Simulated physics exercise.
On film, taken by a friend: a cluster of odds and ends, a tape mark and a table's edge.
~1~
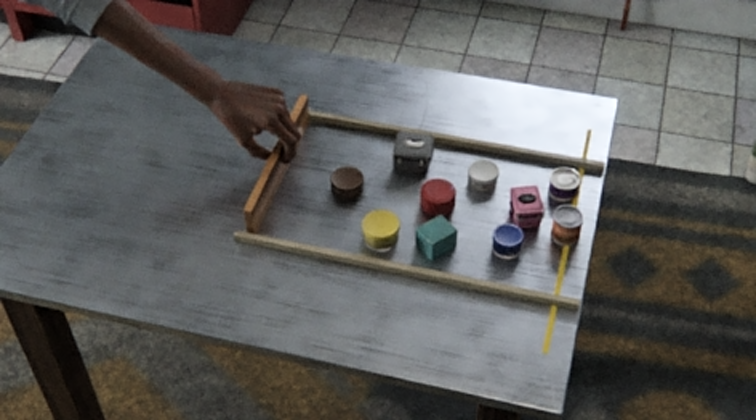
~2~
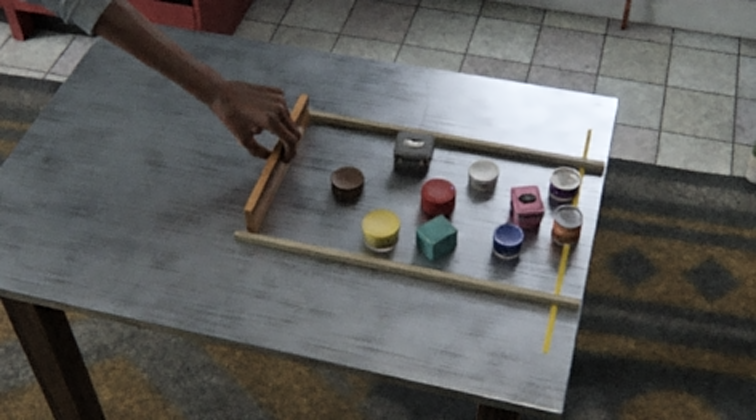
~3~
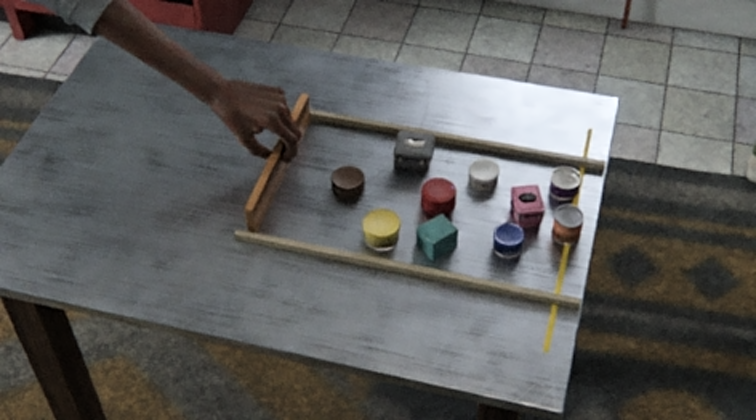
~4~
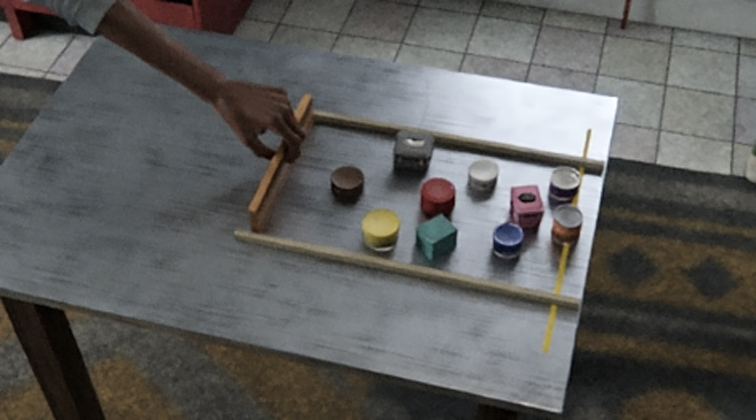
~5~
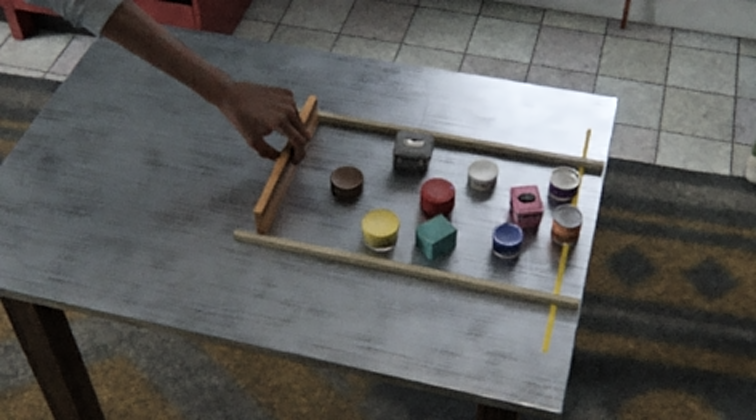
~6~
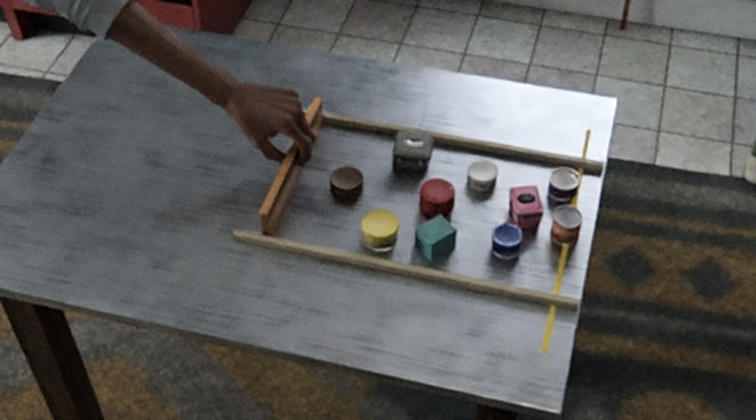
A hand slides a wooden board slightly right between two rails toward small colourful containers.
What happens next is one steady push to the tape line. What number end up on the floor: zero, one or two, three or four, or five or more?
Most likely no fewer than five will tumble off the end.
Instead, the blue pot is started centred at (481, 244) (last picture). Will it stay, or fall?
From that start the object does not stay.
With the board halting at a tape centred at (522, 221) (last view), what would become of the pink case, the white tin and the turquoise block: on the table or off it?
The pink case is no longer there; as for the white tin, it is still there; and the turquoise block is still there.
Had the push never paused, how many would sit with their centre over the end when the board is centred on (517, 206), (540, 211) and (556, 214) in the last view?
3, 4 and 6.
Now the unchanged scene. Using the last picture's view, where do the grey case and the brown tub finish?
(597, 186) and (587, 224).
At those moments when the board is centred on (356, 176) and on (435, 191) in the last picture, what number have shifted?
One spot: 1. Other spot: 6.
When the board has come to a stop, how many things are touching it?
Well, it touches 4.
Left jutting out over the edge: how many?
The total comes out at 4.
Soon after, none off yet; orange pot at rest near (566, 226); purple tin at rest near (563, 184); pink case at rest near (525, 207).
After that, none off yet; orange pot displaced about its own width near (591, 232); purple tin displaced a little near (574, 185); pink case displaced about its own width near (566, 209).
In the end, the number that fall off is five or more; gone, red lid, white tin, blue pot, pink case, purple tin and orange pot.
